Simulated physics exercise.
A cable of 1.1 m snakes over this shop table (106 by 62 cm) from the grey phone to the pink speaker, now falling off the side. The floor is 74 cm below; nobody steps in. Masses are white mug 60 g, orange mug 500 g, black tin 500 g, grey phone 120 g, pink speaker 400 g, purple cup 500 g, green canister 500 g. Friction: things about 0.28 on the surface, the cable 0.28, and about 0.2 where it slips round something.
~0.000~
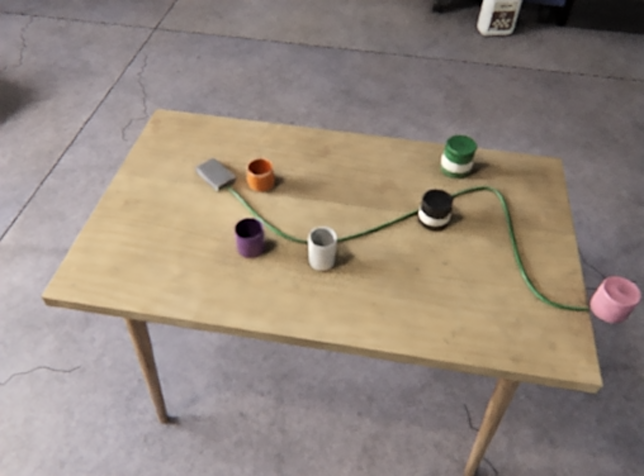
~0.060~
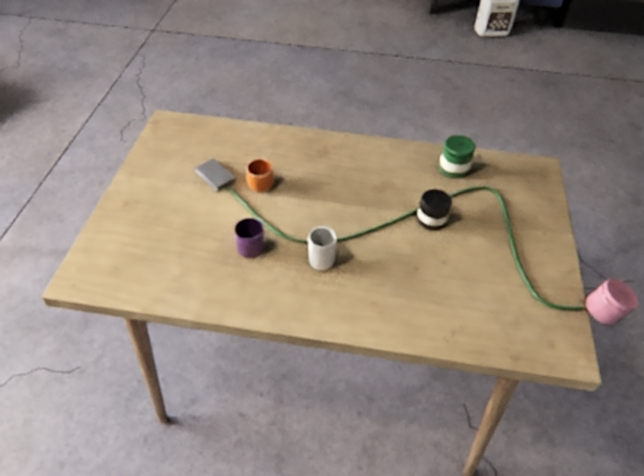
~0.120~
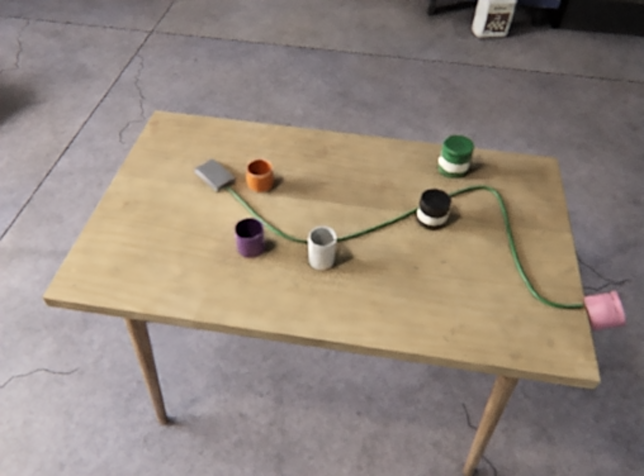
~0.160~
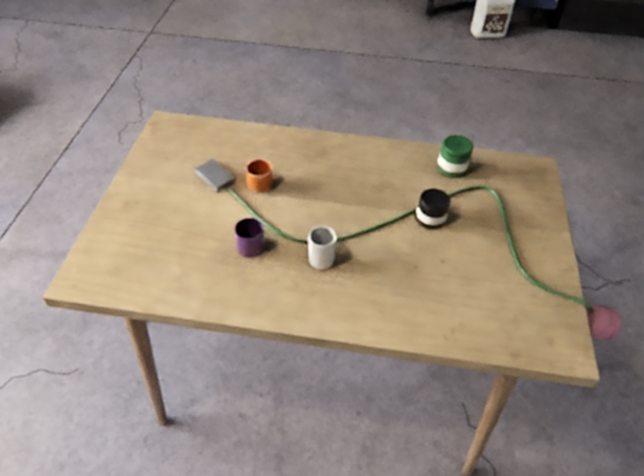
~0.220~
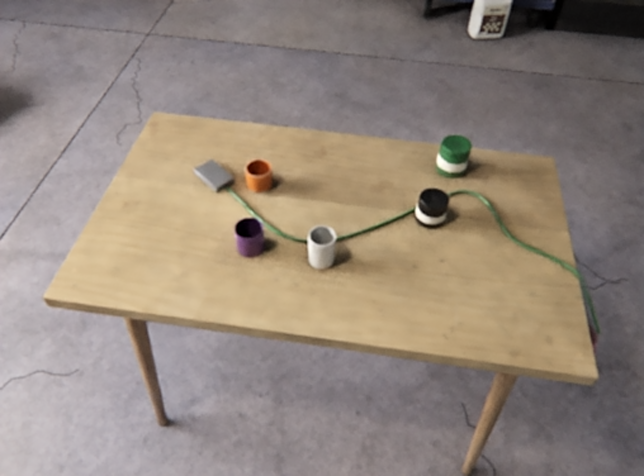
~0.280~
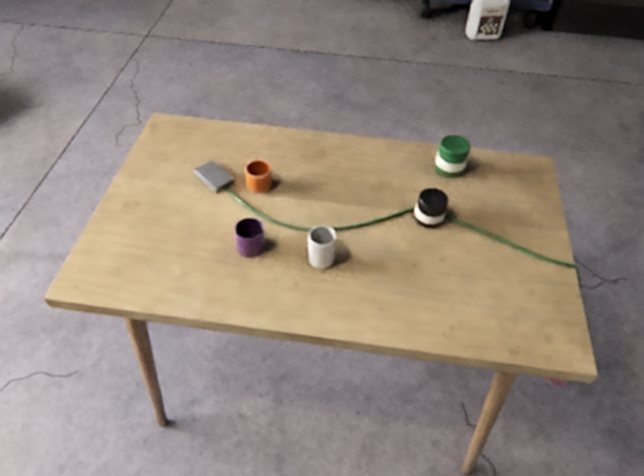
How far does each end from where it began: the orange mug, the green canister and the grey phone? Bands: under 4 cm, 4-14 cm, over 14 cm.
Result: Orange mug moves a moderate way, green canister hardly moves, grey phone ends far away.
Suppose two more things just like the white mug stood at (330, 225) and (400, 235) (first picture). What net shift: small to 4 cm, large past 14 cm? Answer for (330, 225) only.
There: Large.
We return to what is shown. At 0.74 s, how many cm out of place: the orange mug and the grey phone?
About: Orange mug 8 cm, grey phone 60 cm.
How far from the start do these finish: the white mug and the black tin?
White mug 15 cm, black tin 4 cm.
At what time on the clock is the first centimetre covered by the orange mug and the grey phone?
Orange mug 0.38 s, grey phone 0.34 s.
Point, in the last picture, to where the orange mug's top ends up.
Around (290, 163).
After 0.5 s, the cable's tail end at (341, 233); grey phone 31 cm off its start, orange mug 7 cm off its start, pink speaker over the edge.
After 0.7 s, the cable's tail end at (433, 243); grey phone 57 cm off its start, orange mug 7 cm off its start, pink speaker over the edge.
After 1.0 s, the cable's tail end at (447, 245); grey phone 61 cm off its start at (469, 237), orange mug 7 cm off its start at (290, 163), pink speaker over the edge.
After 1.2 s, the cable's tail end at (447, 245); grey phone 61 cm off its start, orange mug 7 cm off its start, pink speaker over the edge.
After 2.4 s, the cable's tail end at (447, 245); grey phone 61 cm off its start at (469, 237), orange mug 7 cm off its start at (290, 163), green canister 0 cm off its start at (456, 144), pink speaker over the edge.
